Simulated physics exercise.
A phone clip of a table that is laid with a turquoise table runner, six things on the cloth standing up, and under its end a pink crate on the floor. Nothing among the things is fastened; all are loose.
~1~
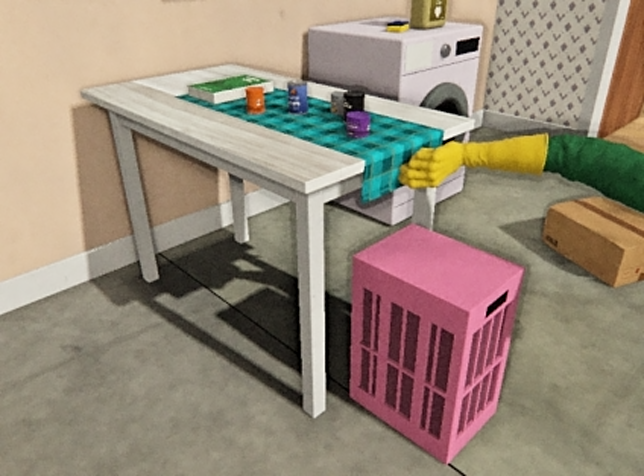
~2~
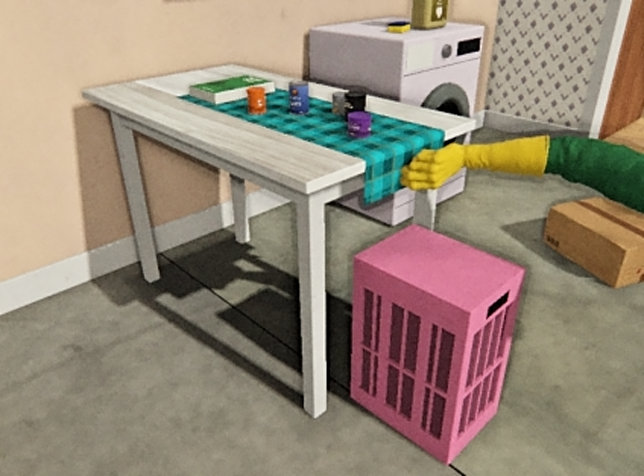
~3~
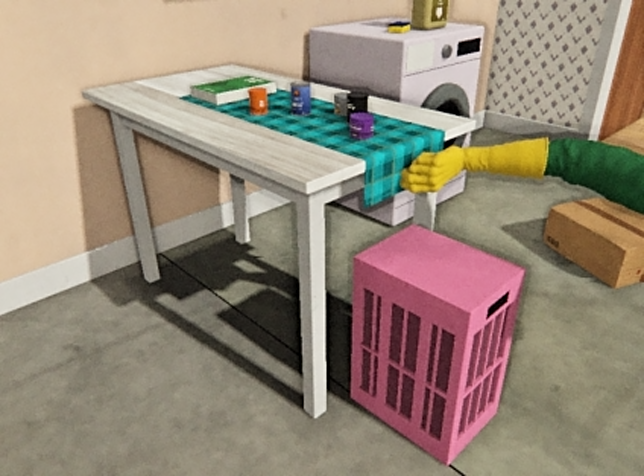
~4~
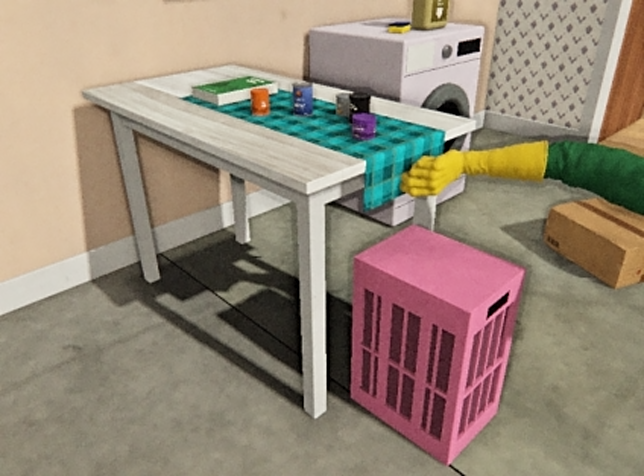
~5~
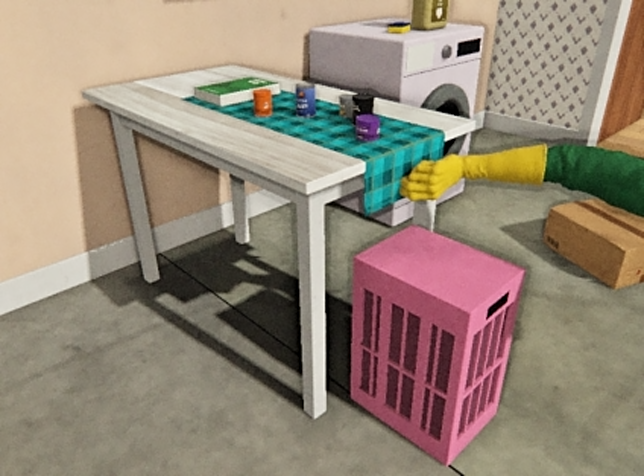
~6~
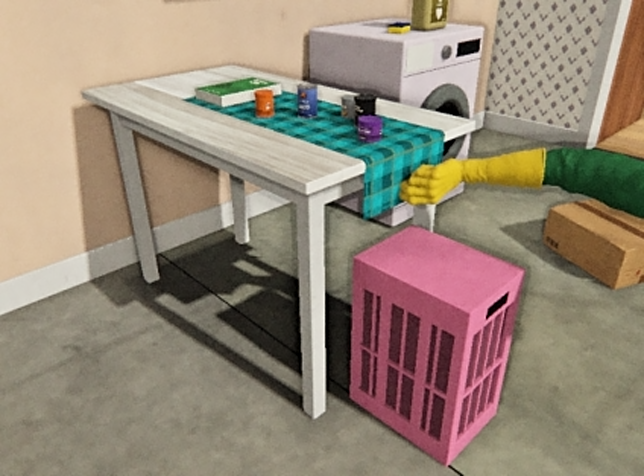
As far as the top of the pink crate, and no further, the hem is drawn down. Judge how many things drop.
I predict that one object will leave the top.
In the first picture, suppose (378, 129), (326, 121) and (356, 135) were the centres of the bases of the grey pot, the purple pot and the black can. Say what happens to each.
Grey pot: Off; purple pot: Still on; black can: Off.
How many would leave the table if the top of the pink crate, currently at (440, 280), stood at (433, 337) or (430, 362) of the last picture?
Going over the edge would be 3 and 4.
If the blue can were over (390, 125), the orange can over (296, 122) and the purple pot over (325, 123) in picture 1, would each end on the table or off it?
The blue can ends up off, the orange can ends up on top and the purple pot ends up on top.
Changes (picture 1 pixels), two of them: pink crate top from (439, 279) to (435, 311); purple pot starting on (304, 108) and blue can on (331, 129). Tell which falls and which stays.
The purple pot stays aboard, and the blue can does not stay aboard.
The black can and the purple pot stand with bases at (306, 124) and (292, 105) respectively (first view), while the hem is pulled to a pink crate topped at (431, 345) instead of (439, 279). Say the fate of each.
The black can? Lost. The purple pot? Safe.
Soon after, hem on the crate; purple pot gone.
At rest, hem on the crate; purple pot gone. It carries off one.
